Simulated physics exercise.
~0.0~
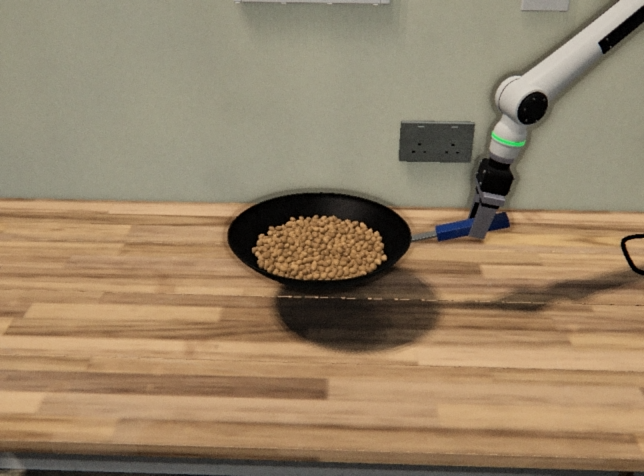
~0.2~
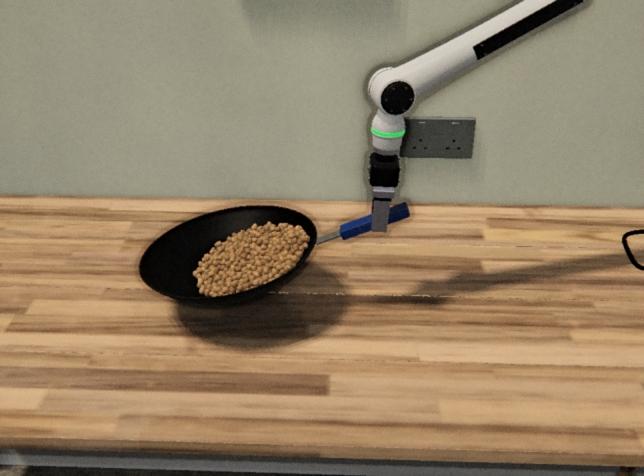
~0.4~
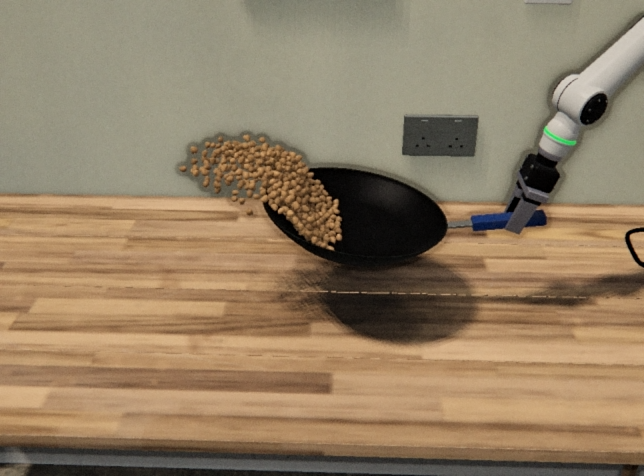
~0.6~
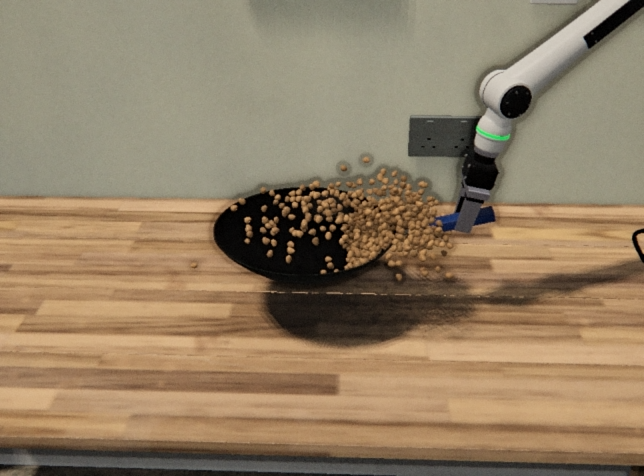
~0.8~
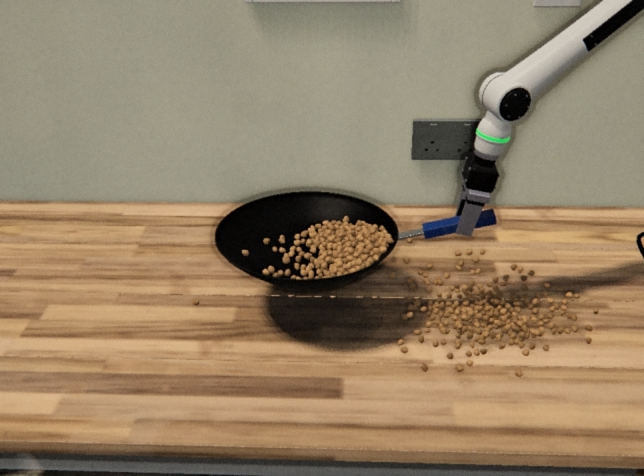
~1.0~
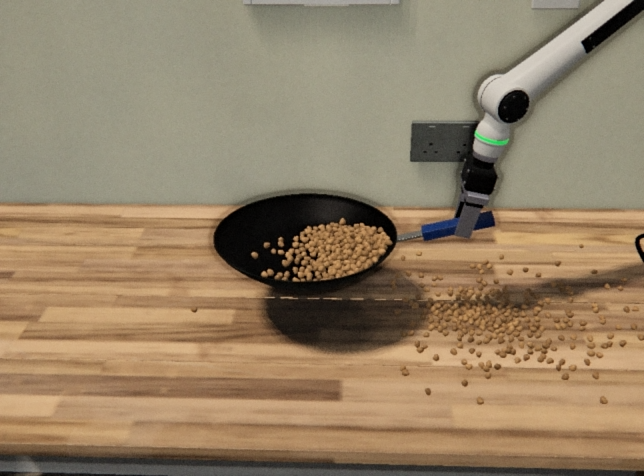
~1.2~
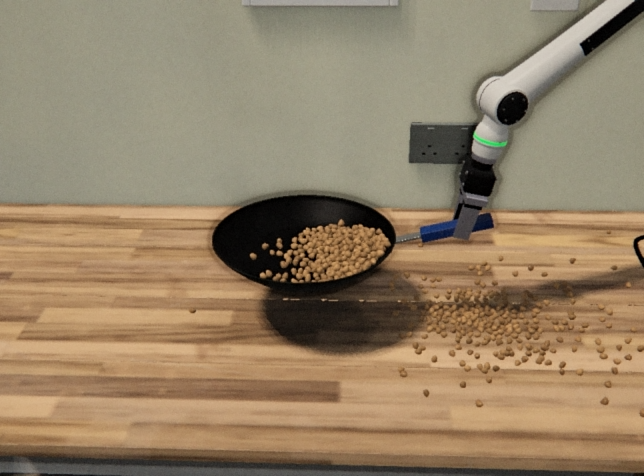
A white robot arm with a green ring grips the blue handle of a black frying pan heaped with tan beans, held just above a striped wooden worktop before a grey-green wall with a dark socket, seen from the front and slightly above. The arm swings the pan left, tilting it, then sweeps it back right, and the beans fly up over its left rim. The pan moves left again and levels beneath them as many shoot past its right side. They scatter across the worktop below the handle. The pan hangs still, over half the beans inside, the rest strewn at right.
